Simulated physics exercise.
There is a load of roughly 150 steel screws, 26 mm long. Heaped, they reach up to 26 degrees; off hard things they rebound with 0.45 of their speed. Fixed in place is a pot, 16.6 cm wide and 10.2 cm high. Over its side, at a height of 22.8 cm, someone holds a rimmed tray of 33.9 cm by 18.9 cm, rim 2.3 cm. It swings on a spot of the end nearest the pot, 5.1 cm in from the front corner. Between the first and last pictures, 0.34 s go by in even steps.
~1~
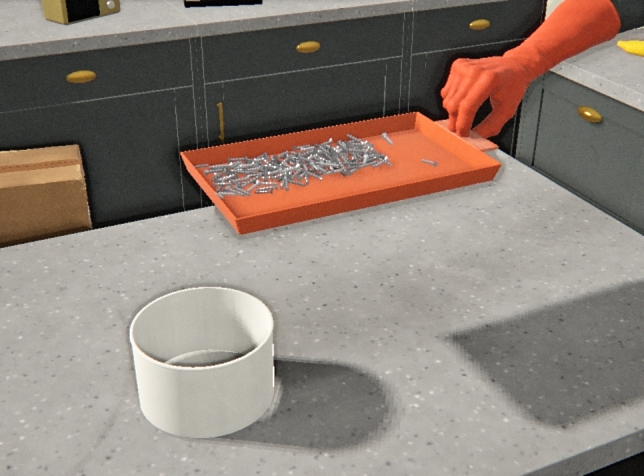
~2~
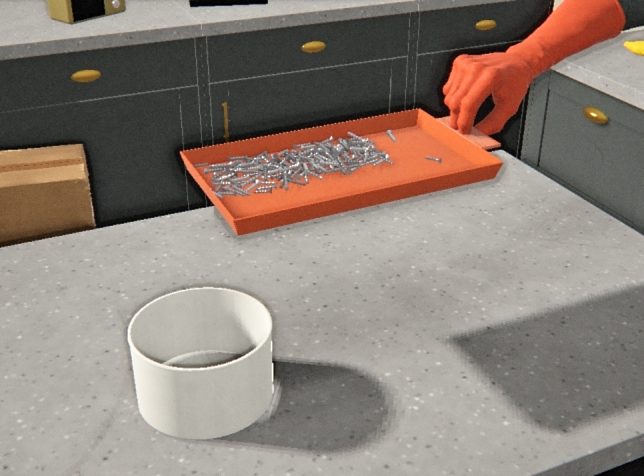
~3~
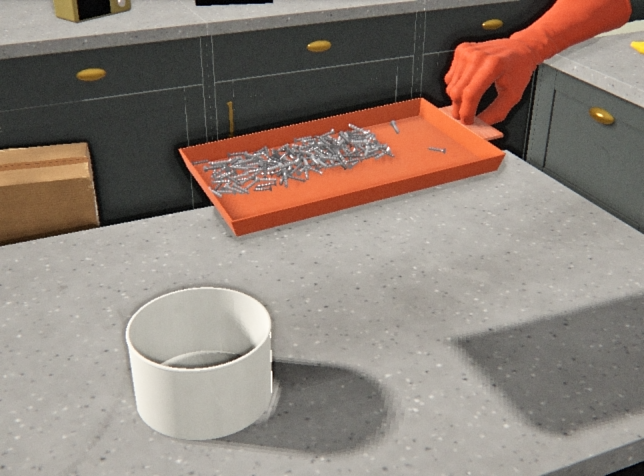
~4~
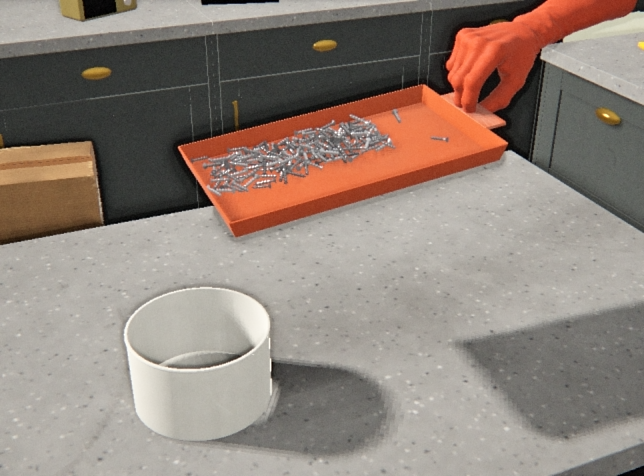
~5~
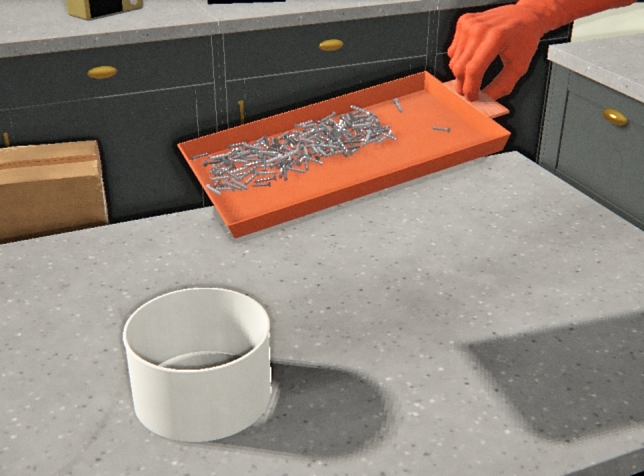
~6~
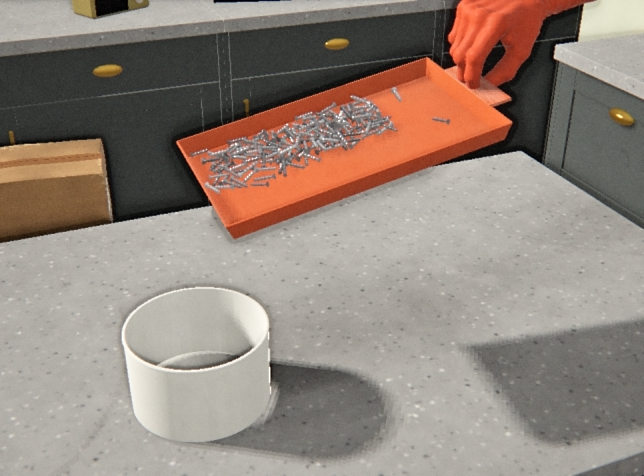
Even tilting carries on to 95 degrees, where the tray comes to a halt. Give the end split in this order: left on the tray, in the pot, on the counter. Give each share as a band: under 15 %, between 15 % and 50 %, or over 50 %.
Shares by band: Left on the tray under 15 %, pot over 50 %, counter under 15 %.
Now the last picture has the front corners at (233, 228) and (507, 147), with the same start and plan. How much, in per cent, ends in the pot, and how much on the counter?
Final per cent - pot 50, counter 50.
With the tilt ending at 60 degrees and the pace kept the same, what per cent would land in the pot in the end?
In that case it comes to about 0 in a hundred.
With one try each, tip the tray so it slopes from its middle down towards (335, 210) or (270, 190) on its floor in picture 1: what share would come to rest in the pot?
I'd put it at roughly 65 per cent for the first tilt and roughly 50 per cent for the second.
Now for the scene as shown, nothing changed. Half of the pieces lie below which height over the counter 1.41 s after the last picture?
Some 24 cm.
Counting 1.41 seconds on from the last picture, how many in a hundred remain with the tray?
Roughly 95 per cent.
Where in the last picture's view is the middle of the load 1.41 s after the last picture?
(216, 204) or thereabouts.
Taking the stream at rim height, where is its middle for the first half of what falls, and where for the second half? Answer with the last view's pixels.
First near (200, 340), then at (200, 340).
Then, 0.85 s after the last picture, tilt 51 degrees; the tray holds 100 %, the pot 0 %.
Then, 1.41 s after the last picture, tilt 76 degrees; the tray holds 95 %, the pot 0 %.
Then, 2.03 s after the last picture, tilt 95 degrees; the tray holds 0 %, the pot 100 %.
In the end, tray 0 %, pot 100 %, counter 0 %.
